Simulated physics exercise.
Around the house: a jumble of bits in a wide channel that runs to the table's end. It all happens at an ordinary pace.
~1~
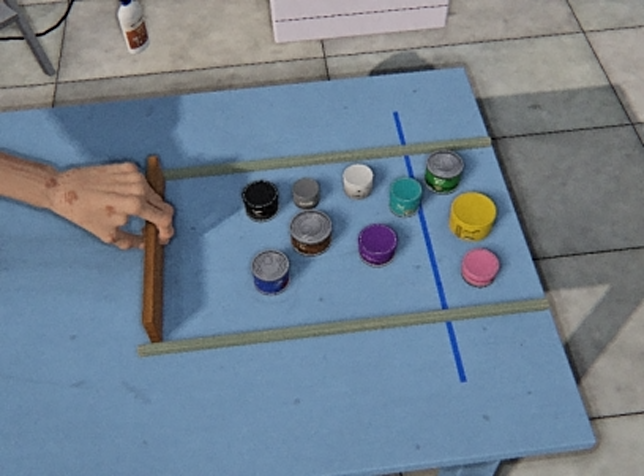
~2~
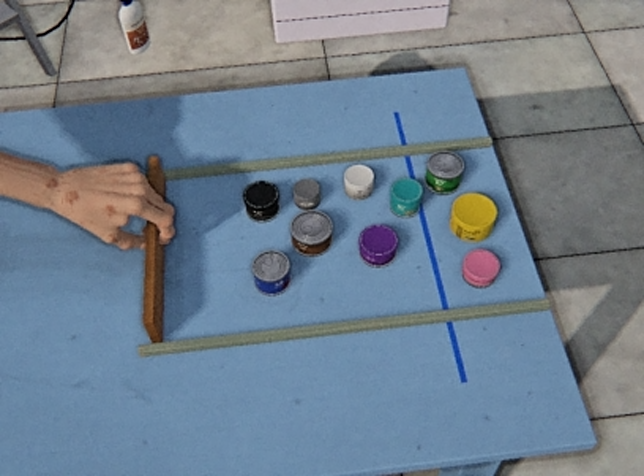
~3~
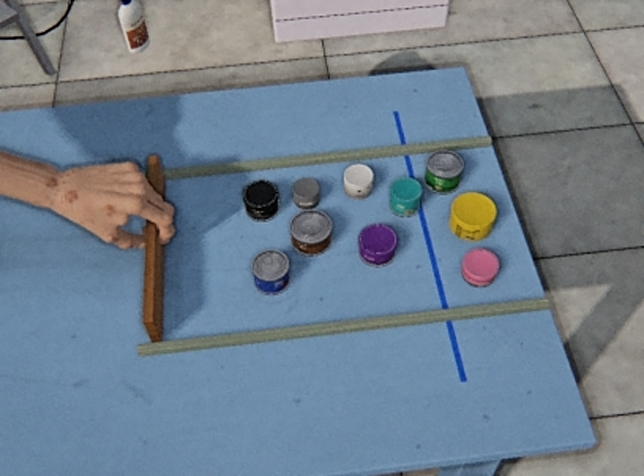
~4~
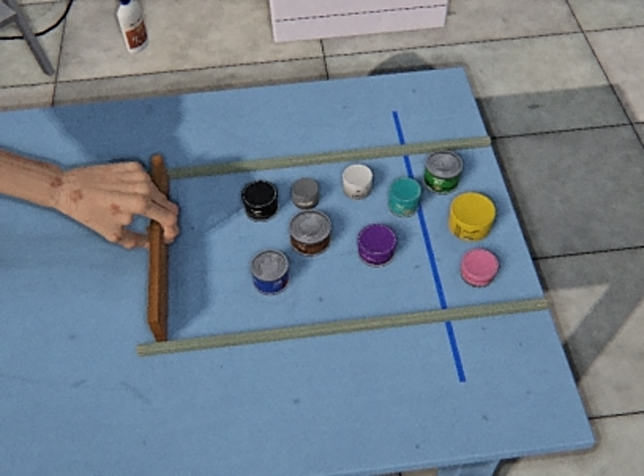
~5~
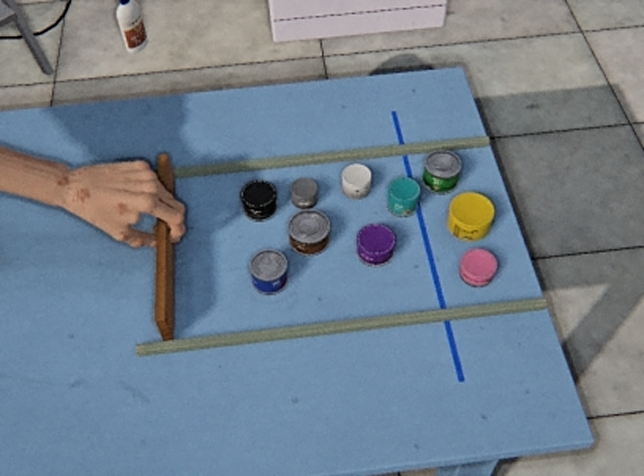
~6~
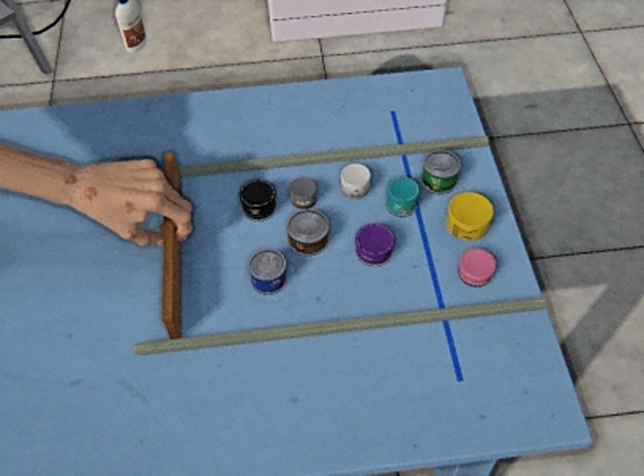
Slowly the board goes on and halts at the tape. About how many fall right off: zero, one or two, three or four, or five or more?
Here the number that fall off is zero.
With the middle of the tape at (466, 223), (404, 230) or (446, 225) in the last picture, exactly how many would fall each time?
It would be 2, 0 and 1.
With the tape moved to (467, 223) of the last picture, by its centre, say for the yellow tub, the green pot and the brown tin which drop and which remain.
The yellow tub goes over; the green pot goes over; the brown tin holds on.
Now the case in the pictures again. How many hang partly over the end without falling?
That would be 1.
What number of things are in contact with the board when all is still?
It touches 3.
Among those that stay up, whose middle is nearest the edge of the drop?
The yellow tub.
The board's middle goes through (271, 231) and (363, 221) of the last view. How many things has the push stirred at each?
The counts are 3 and 7.
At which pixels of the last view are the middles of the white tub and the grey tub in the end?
About (430, 156), and the other about (448, 173).
Soon after, none off yet; yellow tub at rest near (469, 217); pink tin at rest near (477, 268); green pot at rest near (440, 172).
In the end, the number that fall off is zero.
